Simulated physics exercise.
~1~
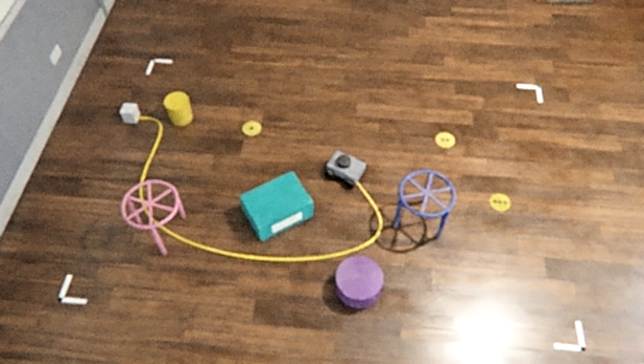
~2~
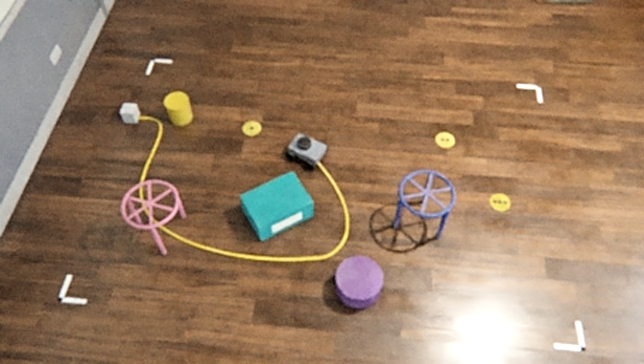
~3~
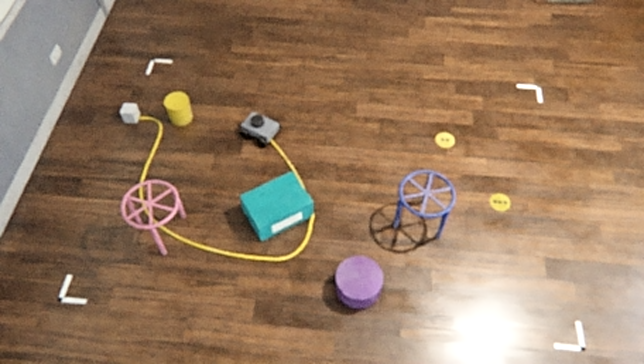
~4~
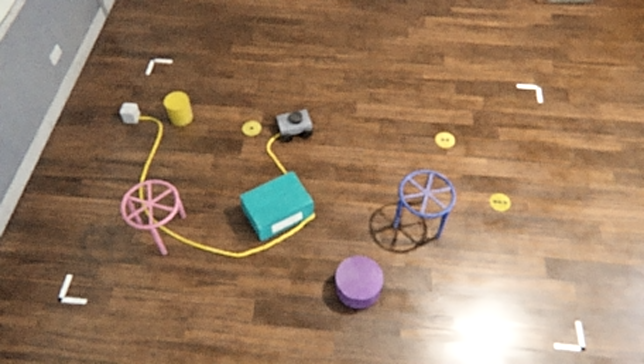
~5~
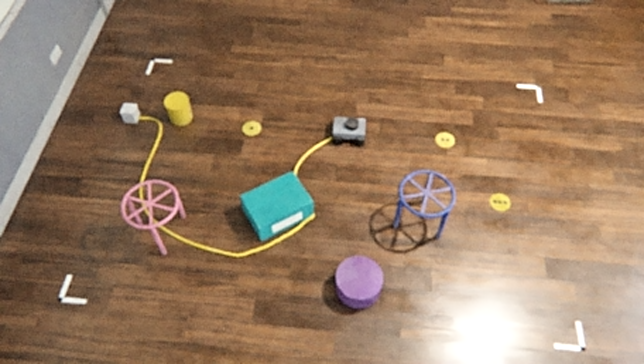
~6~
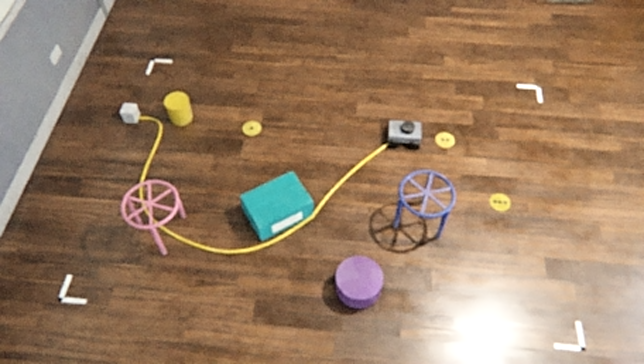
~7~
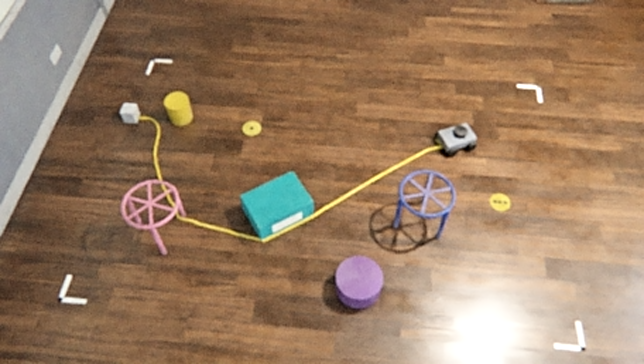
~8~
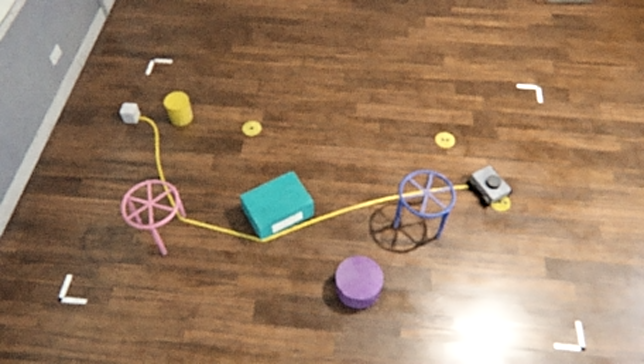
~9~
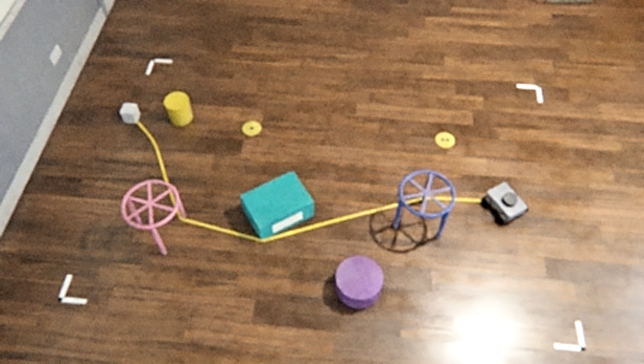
A small cart trailing a yellow lead rolled up and left to the first yellow mark, headed right to the second, then angled down to the third, pulling the lead against the teal box and pink stool, which stayed put as it stopped.
